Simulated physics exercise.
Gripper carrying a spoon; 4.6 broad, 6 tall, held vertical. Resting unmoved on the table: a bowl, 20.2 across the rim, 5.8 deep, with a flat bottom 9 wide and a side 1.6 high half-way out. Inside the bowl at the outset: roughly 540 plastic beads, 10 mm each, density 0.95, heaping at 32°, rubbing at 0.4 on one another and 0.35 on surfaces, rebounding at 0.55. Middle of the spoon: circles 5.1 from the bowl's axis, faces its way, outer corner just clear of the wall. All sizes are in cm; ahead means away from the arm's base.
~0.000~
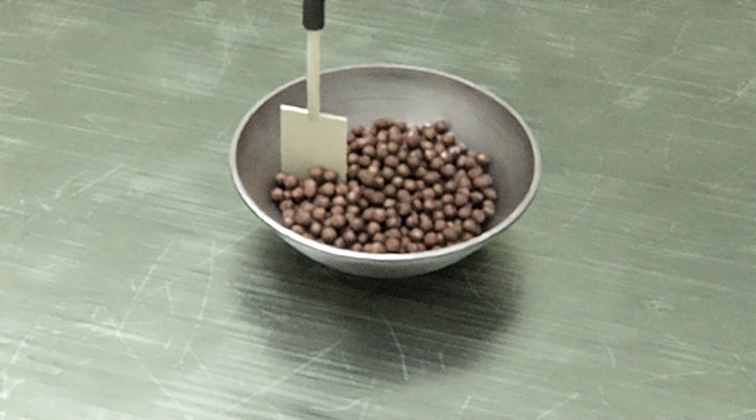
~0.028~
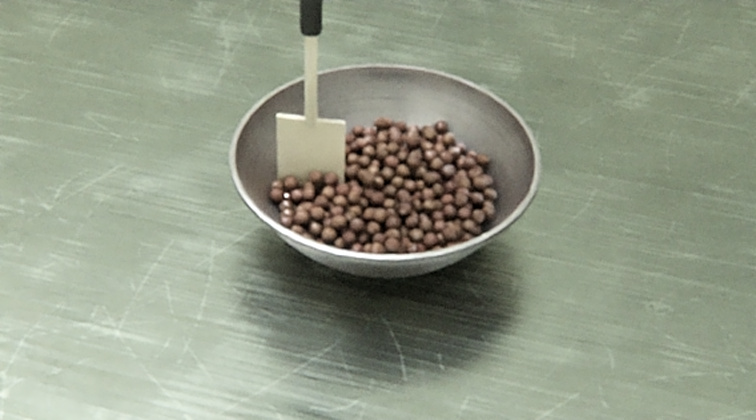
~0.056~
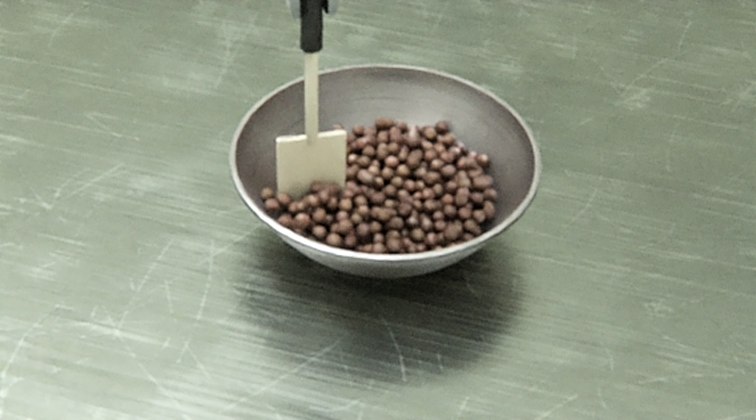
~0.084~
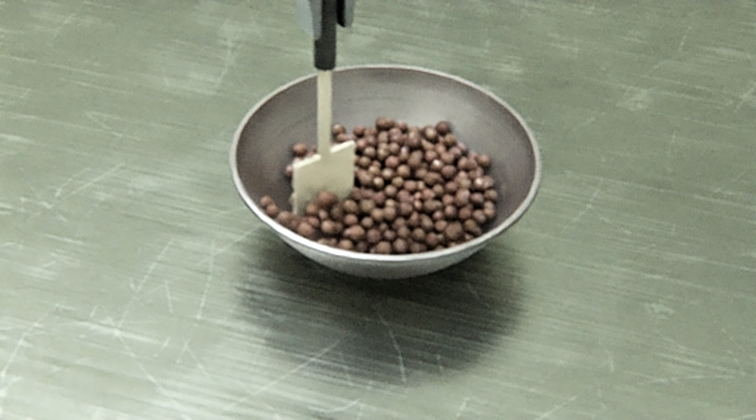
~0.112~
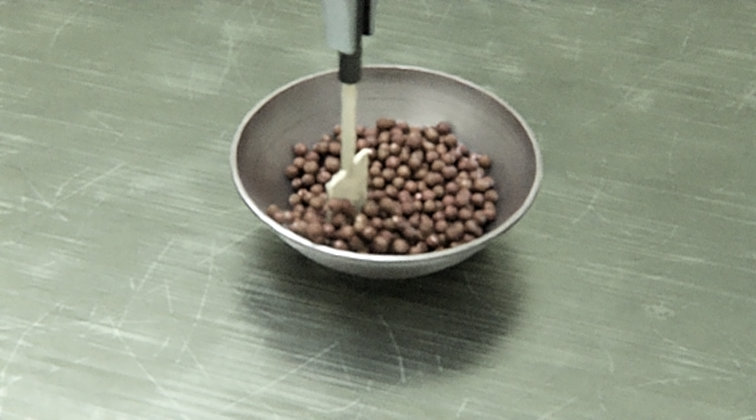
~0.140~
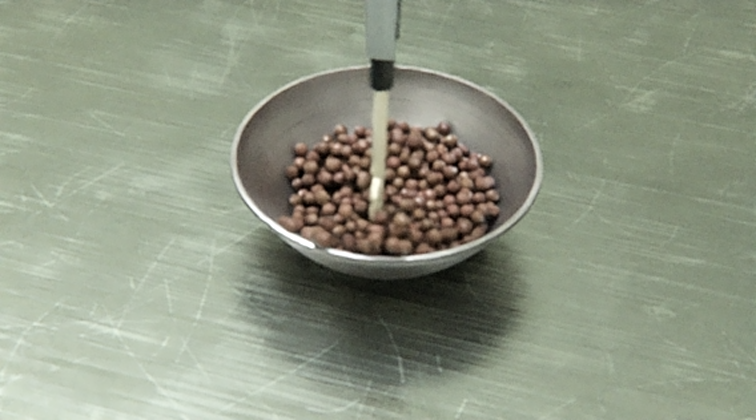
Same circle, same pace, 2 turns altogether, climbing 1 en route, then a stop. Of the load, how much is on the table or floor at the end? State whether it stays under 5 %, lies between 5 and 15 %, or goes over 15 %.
It goes over 15 %.
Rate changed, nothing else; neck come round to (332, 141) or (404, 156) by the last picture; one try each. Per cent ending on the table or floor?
About 10 and 40 %.
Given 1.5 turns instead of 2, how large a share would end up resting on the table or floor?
That would give some 25 percent.
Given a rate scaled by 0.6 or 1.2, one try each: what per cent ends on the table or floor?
About 10 and 35 per cent.
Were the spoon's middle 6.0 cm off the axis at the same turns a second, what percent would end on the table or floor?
It would come to about 10 per cent.
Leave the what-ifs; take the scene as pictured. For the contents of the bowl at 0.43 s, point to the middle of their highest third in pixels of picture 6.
Near (306, 146).
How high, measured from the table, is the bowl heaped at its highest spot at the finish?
Around 4.5 cm above the table.
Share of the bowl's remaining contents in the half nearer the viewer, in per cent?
Roughly 50 per cent.
After 0.43 s, 341° round, highest piece 10 above the table; 432 in the bowl, 71 on the table or floor, 33 in flight or on the tool.
After 0.72 s, 223° round, highest piece 9 above the table; 375 in the bowl, 153 on the table or floor, 8 in flight or on the tool.
After 1.07 s, 0° round, highest piece 4 above the table; 369 in the bowl, 167 on the table or floor.
After 1.77 s, 0° round, highest piece 4 above the table; 369 in the bowl, 167 on the table or floor.
In the end, 369 in the bowl, 167 on the table or floor. That is 31 % on the table or floor.
